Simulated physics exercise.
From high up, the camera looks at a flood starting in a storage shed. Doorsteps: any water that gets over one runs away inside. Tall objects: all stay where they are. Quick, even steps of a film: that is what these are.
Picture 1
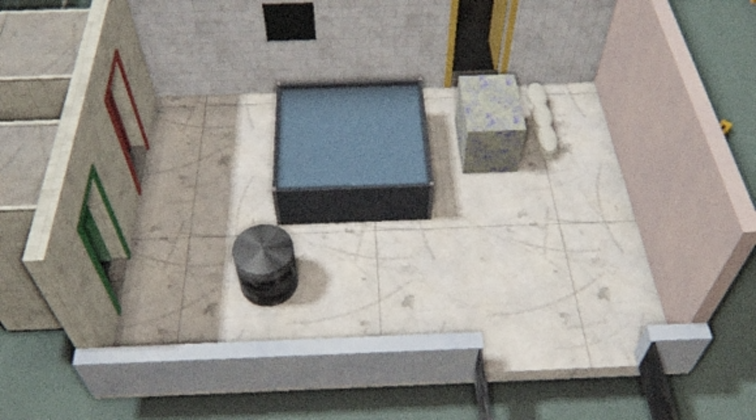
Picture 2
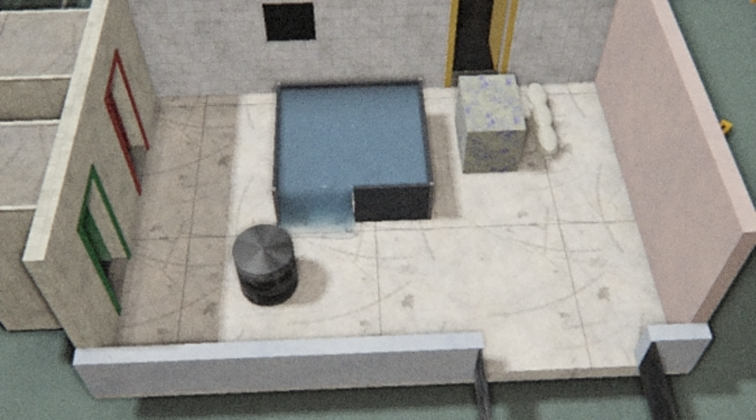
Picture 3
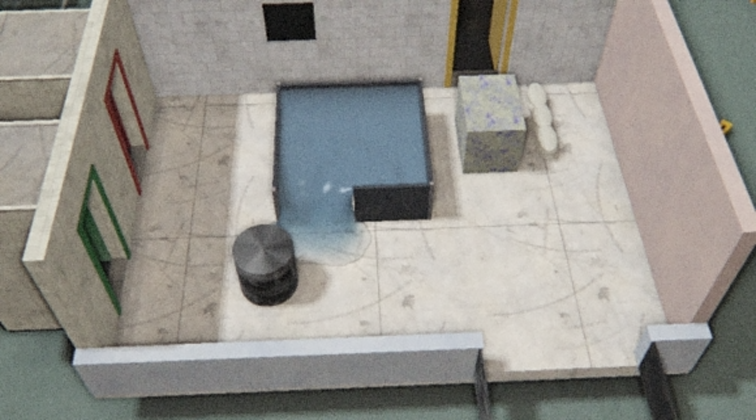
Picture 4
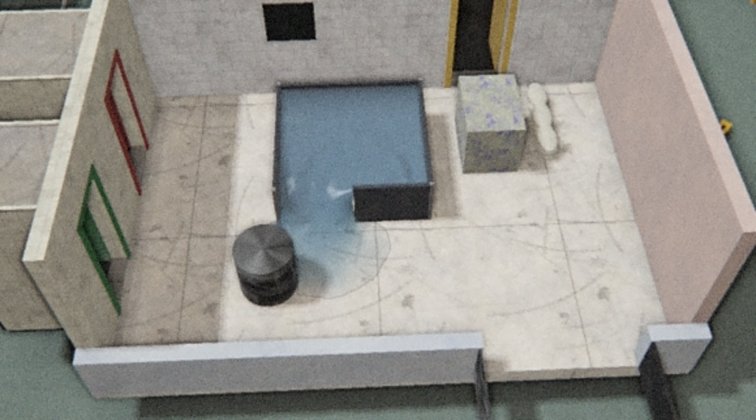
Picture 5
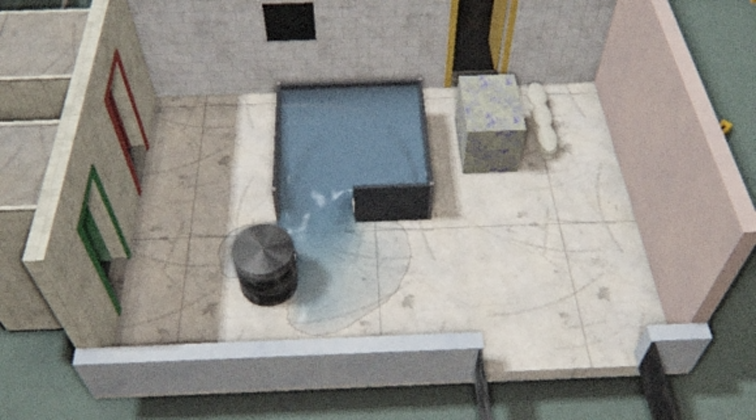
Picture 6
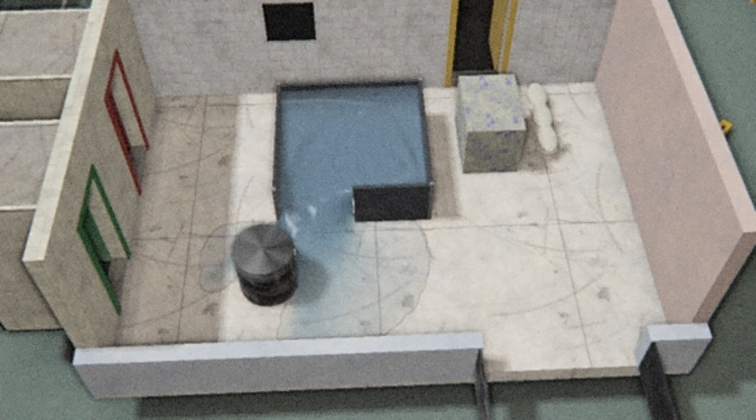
The clip shows a walled room from above with a dark tank of still blue water; a gap opens in its front side, and water pours out, spreading across the pale floor past a dark ridged cylinder toward the front wall.
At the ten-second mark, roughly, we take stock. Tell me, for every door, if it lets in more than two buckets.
My prediction: The red door will not go over two buckets, the green door will be deluged, the yellow door will not go over two buckets.
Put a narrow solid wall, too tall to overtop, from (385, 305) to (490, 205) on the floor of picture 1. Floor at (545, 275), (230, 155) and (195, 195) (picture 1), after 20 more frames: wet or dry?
Submerged, spared, then submerged.
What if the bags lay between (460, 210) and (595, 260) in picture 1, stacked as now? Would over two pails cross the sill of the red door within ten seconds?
So the red one never gets there.
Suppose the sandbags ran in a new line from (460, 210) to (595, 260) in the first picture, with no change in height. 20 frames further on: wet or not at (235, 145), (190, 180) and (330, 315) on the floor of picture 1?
First spot stays unwetted, second gets soaked, third gets soaked.
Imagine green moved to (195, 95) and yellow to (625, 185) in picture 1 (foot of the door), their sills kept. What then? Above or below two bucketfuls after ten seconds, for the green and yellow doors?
Green door: Comes in high; yellow door: Comes in low.
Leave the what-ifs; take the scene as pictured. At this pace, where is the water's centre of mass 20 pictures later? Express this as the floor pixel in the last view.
Centre of the water: Near (345, 226).
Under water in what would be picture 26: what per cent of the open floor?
About 60 per cent.
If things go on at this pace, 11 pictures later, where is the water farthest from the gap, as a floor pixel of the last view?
The front should reach about (595, 352).
A moment on, water covers 25 % of the floor; the red door not reached, the green door wet at the sill, nothing in, the yellow door not reached.
Next, water covers 40 % of the floor; the red door wet at the sill, nothing in, the green door over two buckets in, the yellow door not reached.
Then, water covers 60 % of the floor; the red door wet at the sill, nothing in, the green door far over two buckets in, the yellow door not reached.
Later, water covers 85 % of the floor; the red door wet at the sill, nothing in, the green door far over two buckets in, the yellow door wet at the sill, nothing in.
In the end, water covers 95 % of the floor; the red door wet at the sill, nothing in, the green door far over two buckets in, the yellow door wet at the sill, nothing in.
